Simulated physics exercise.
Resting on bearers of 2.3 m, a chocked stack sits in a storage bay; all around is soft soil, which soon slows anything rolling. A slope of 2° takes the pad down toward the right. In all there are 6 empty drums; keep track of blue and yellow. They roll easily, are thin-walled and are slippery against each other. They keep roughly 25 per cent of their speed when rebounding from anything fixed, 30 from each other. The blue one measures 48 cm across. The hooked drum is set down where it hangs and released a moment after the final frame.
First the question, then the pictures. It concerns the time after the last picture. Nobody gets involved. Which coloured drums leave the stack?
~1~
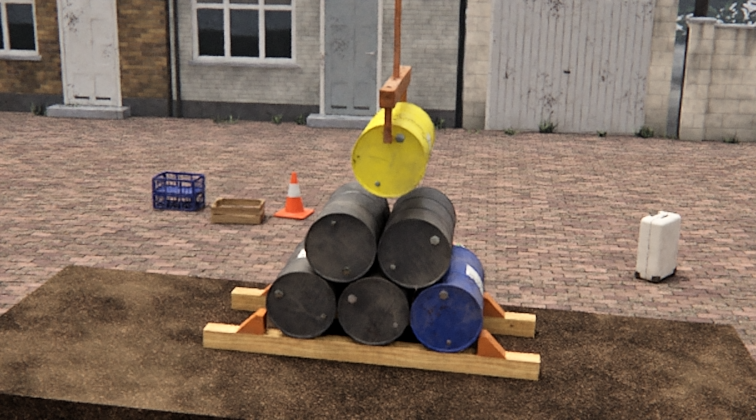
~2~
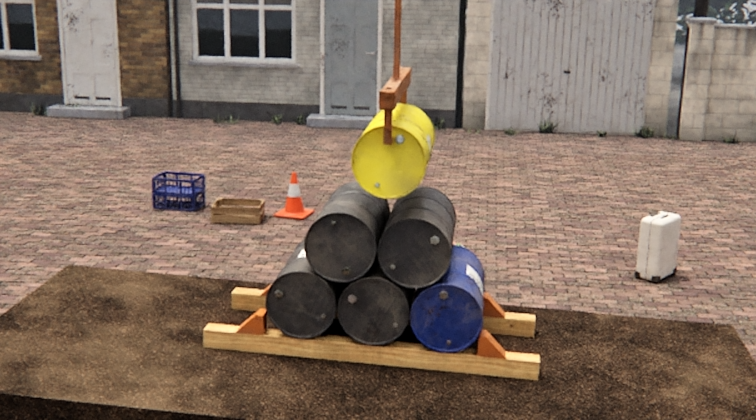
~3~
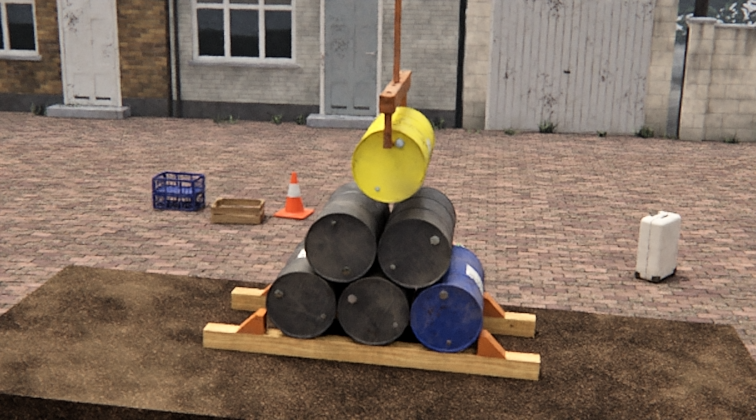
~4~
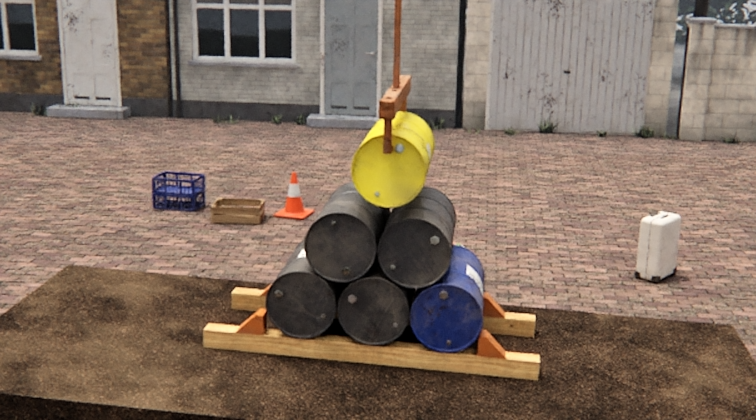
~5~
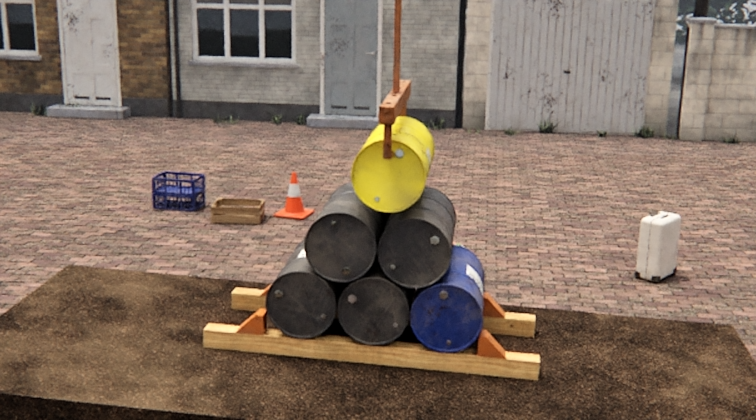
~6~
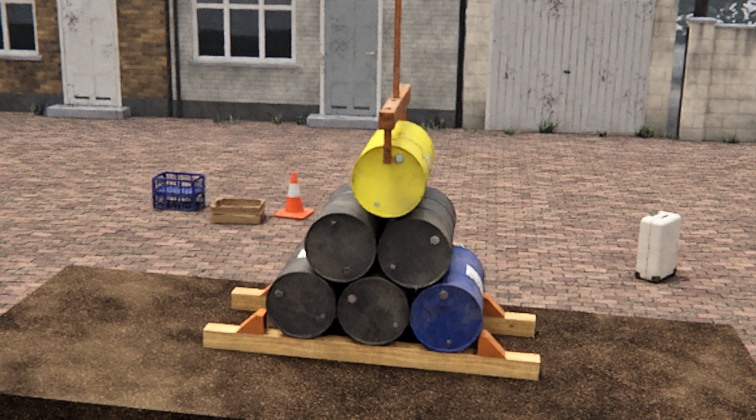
As for the blue drum, it does not leave, and the yellow does not leave.
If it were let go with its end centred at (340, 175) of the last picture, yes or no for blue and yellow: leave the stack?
Then blue is kept in and yellow is kept in.
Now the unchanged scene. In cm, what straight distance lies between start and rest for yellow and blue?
Yellow about 20; blue about 0.
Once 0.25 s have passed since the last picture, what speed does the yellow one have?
I'd put it near 0.5 m/s.
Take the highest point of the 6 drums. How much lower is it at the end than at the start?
Some 20 centimetres.
Then, 0.25 s past the sixth picture, blue is on the bearers, 20 cm inside the right chock; yellow is up on others, 70 cm inside the right chock, rolling left; 0 of 6 are outside the chocks.
Then, 0.35 s past the sixth picture, yellow is up on others, 70 cm inside the left chock, rolling left; blue as before; 0 of 6 are outside the chocks.
Then, 0.55 s past the sixth picture, blue and yellow as before; 0 of 6 are outside the chocks.
Finally (0.75 s after the last picture), blue is on the bearers, 20 cm inside the right chock; yellow is up on others, 70 cm inside the right chock; 0 of 6 are outside the chocks.
